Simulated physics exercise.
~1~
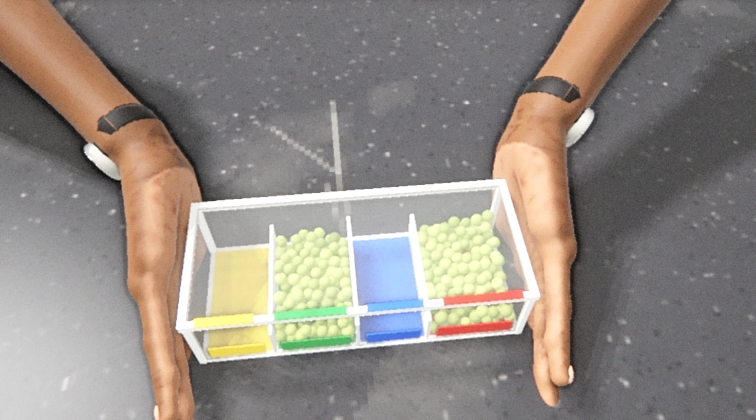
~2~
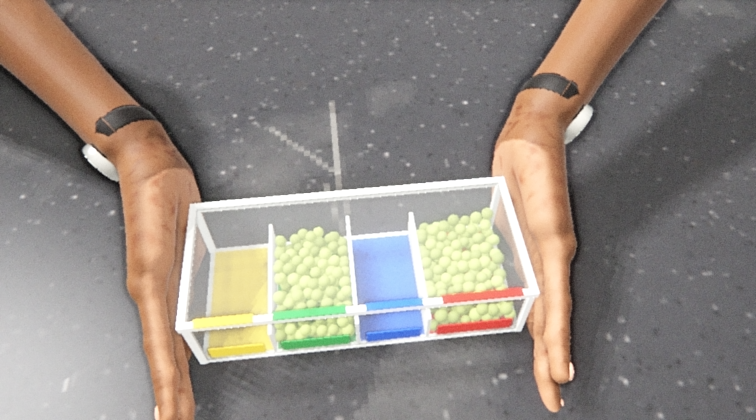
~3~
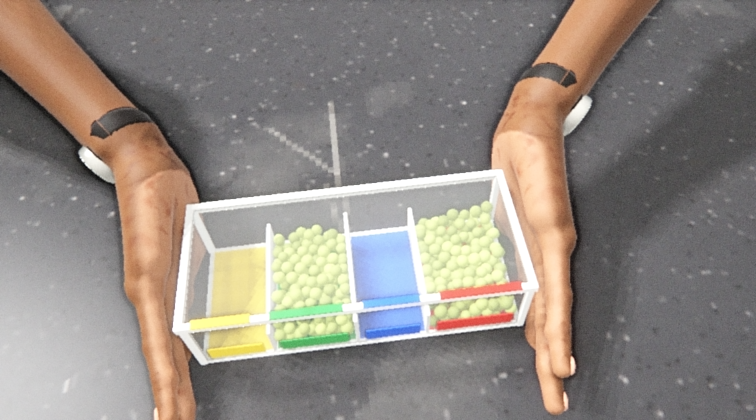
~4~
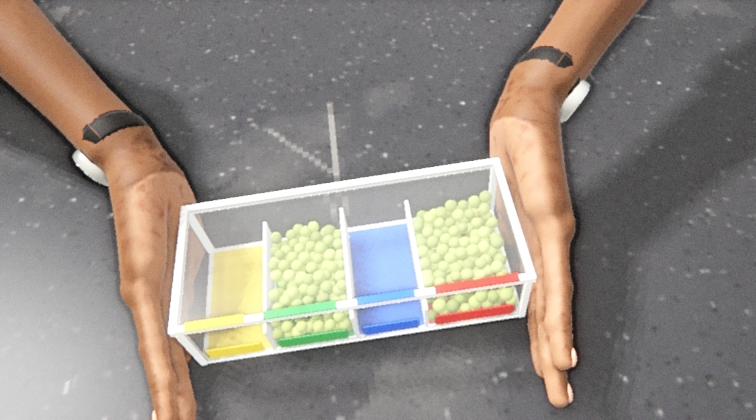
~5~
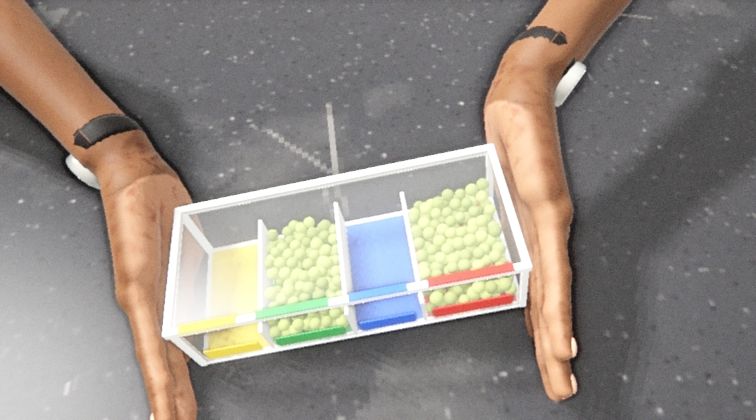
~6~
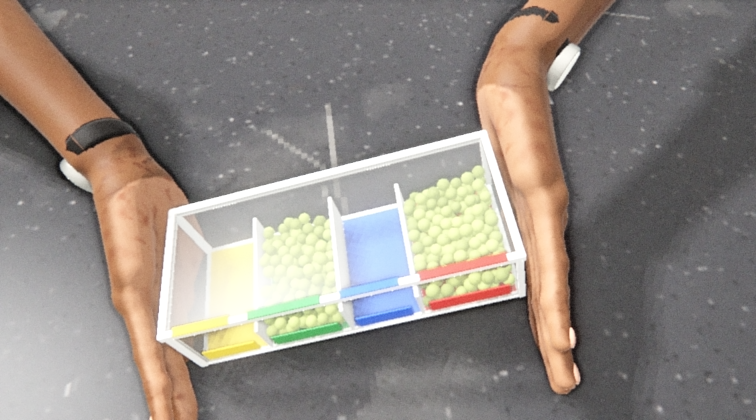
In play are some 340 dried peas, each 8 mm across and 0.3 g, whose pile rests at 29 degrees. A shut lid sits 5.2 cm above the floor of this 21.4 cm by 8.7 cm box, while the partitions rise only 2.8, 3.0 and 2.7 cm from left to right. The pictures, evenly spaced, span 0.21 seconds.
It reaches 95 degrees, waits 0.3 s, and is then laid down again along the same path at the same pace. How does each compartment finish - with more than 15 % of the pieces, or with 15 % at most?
Red compartment: At most 15 %, blue compartment: At most 15 %, green compartment: More than 15 %, yellow compartment: More than 15 %.
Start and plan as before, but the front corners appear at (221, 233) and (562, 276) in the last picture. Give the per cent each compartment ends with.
Final shares, in per cent - red: 90, blue: 5, green: 5, yellow: 0.
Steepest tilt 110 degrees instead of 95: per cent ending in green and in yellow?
Result - green at 25 percent, yellow at 75 percent.
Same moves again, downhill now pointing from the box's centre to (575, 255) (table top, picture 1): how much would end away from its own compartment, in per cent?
My guess is roughly 40 percent.
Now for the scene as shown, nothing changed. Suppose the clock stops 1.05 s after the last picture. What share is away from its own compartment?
Roughly 70 per cent.
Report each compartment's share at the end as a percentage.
Going by colour, red ends with 0, blue with 0, green with 30 and yellow with 70.
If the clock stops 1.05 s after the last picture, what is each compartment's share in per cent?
You'd find red at 10, blue at 5, green at 35 and yellow at 50 per cent.
Then, 1.05 s after the last picture, tilt 95 degrees; red 10 %, blue 5 %, green 35 %, yellow 50 %.
Then, 1.75 s after the last picture, tilt 50 degrees; green 25 %, yellow 70 %.
Then, 2.49 s after the last picture, tilt 0 degrees; green 25 %, yellow 70 %.
In the end, red 0 %, blue 0 %, green 30 %, yellow 70 %.
